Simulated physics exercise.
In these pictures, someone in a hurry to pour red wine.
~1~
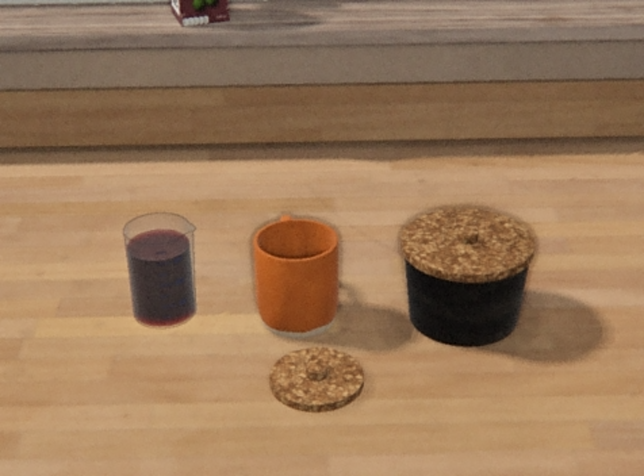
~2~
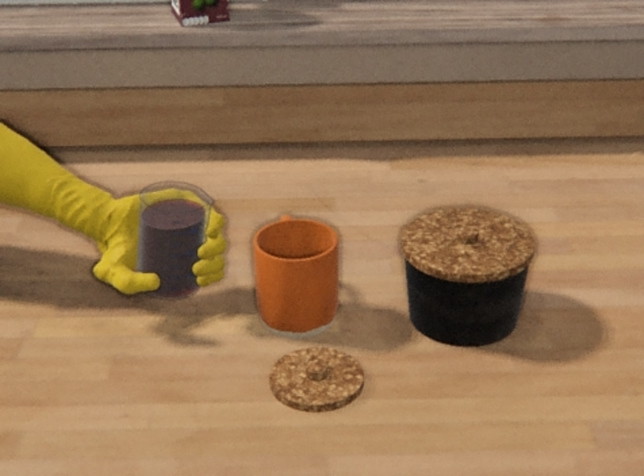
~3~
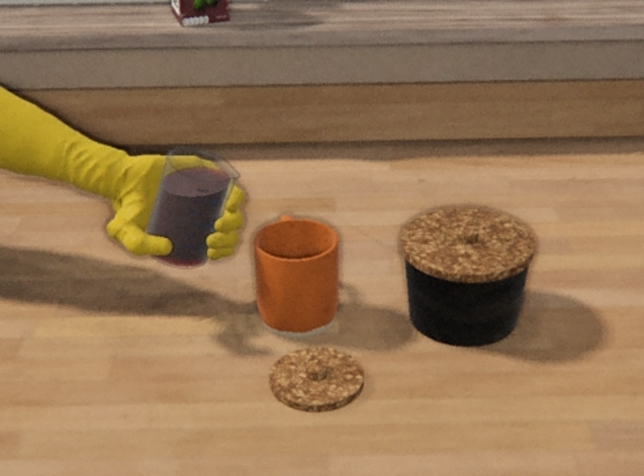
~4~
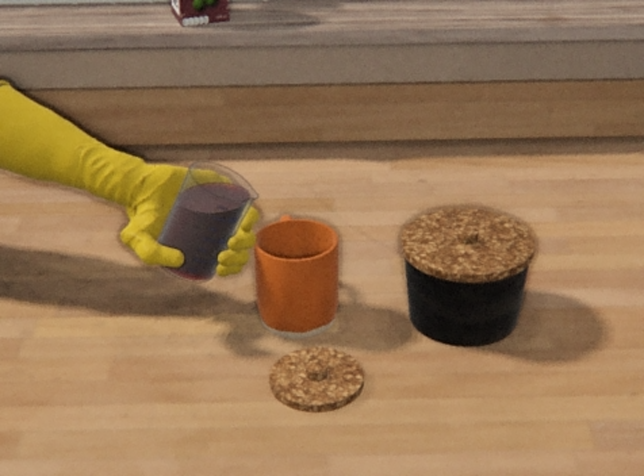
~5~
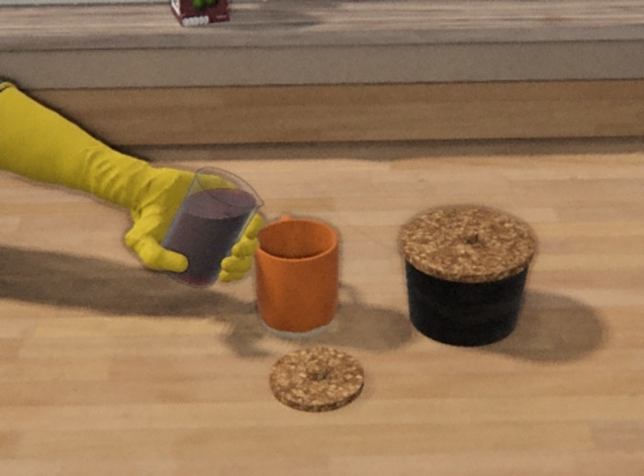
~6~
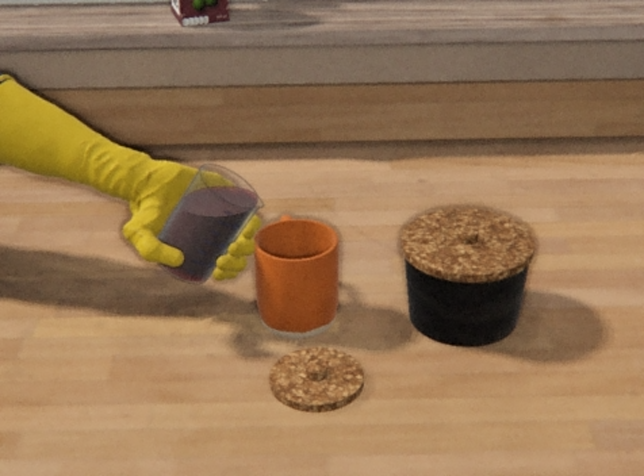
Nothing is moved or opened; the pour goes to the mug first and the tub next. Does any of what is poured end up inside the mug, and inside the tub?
Result: The mug traps it; the tub deflects it.
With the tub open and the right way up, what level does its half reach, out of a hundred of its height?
I reckon it stands at 15 percent of the height.
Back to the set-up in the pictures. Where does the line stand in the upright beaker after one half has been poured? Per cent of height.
Fill height: Near 40 per cent.
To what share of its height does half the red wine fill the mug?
Level: Roughly 30% of the height.
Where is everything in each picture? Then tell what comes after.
All stand on the top; beaker (161, 269) about three quarters full; mug (297, 282) open; tub (465, 283) with its lid on, in the first picture.
The hand lifts the beaker; beaker about three quarters full, surface at (173, 215); mug (297, 282) open, in the second picture.
Tilting; beaker (188, 207) about three quarters full; tub (465, 283) with its lid on, in the third picture.
No stream yet; beaker (203, 221) tipped 25° with all of its load; mug (297, 282) open, in the fourth picture.
Still nothing leaves it; beaker (207, 227) tipped 25° with all of its load; tub (465, 283) with its lid on, in the fifth picture.
On the point of pouring; beaker (205, 224) tipped 35° with all of its load; mug (297, 282) open; tub (465, 283) with its lid on, in the sixth picture.
Soon after, the red wine goes into the mug.
Later, it hits the lid of the tub and runs off.
In the end, the mug has its share inside; the tub is empty, in a puddle.
